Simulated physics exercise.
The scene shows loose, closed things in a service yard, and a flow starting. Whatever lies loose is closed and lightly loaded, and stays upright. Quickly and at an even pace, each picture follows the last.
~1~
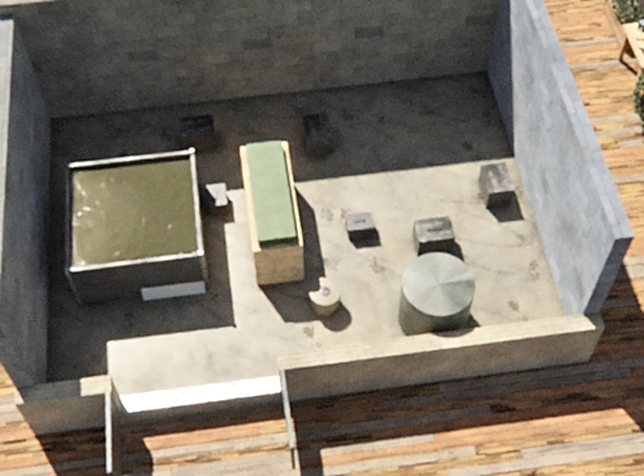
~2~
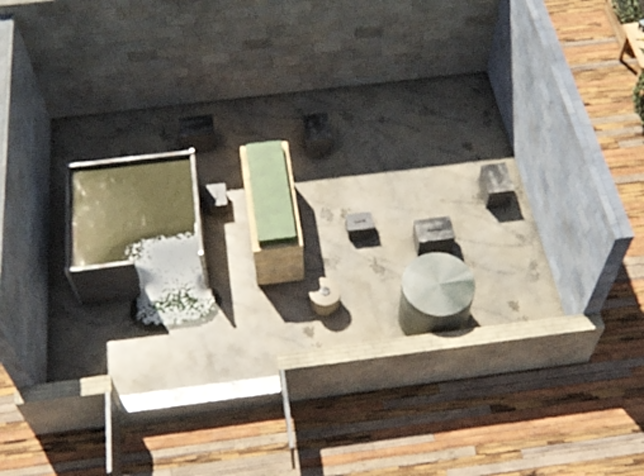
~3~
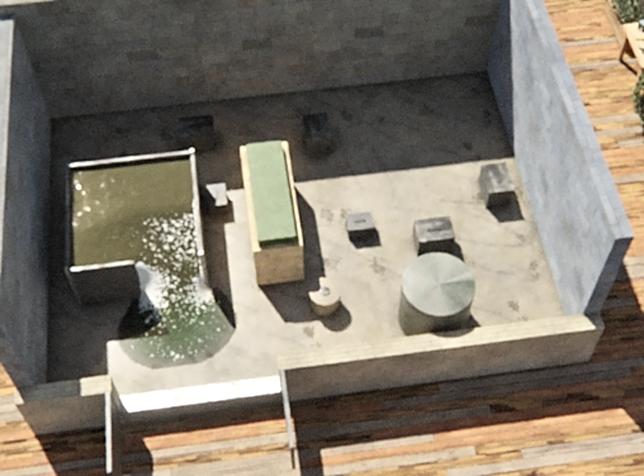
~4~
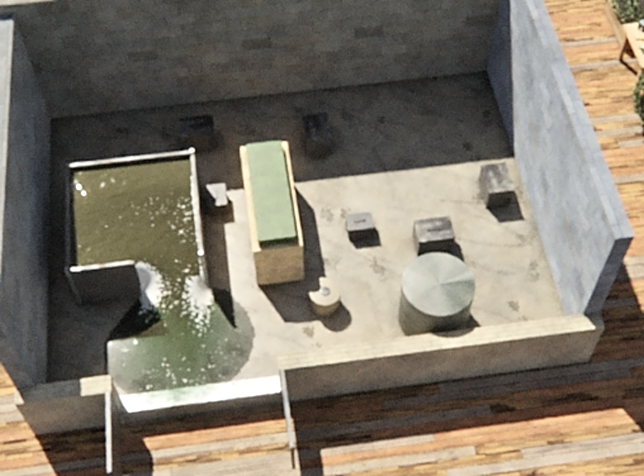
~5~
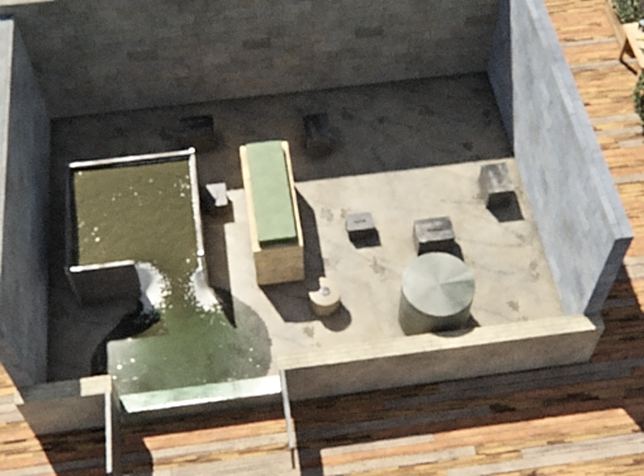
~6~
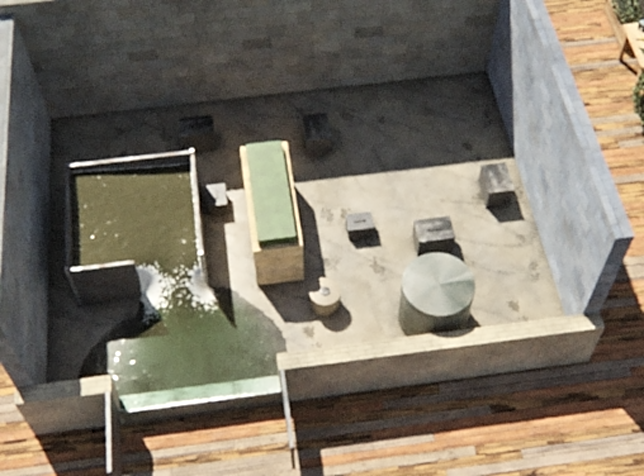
The clip shows a walled yard with scattered blocks, a long green-topped box and a round grey container; water pours from an opening in a square tank at left and spreads across the floor, while the other objects stay still.
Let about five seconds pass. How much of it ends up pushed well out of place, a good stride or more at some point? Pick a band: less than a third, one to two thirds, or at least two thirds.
The fraction is less than a third of them.
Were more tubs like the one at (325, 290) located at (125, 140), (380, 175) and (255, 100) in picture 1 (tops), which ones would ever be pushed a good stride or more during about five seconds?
First falls short; second falls short; third falls short.
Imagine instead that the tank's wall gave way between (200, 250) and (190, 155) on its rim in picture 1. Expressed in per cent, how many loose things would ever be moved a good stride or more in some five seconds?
Near 60 in a hundred.
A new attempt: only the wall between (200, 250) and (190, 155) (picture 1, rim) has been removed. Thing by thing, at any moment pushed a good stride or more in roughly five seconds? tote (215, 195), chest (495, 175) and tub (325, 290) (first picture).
In the order asked: Goes the distance, then goes the distance, then never gets that far.
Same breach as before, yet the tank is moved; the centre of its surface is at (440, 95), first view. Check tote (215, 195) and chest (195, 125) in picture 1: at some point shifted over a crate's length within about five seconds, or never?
One by one, the first came up short and the second came up short.
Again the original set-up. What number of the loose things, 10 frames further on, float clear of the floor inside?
Tally: 0.
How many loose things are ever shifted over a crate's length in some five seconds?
The total is 0.
A moment on, 0 of 7 are well off their spots; 0 afloat.
Next, 0 of 7 are well off their spots; 0 afloat.
Later, 0 of 7 are well off their spots; 0 afloat.
In the end, 0 of 7 are well off their spots, and 0 have been at some point; 0 afloat.
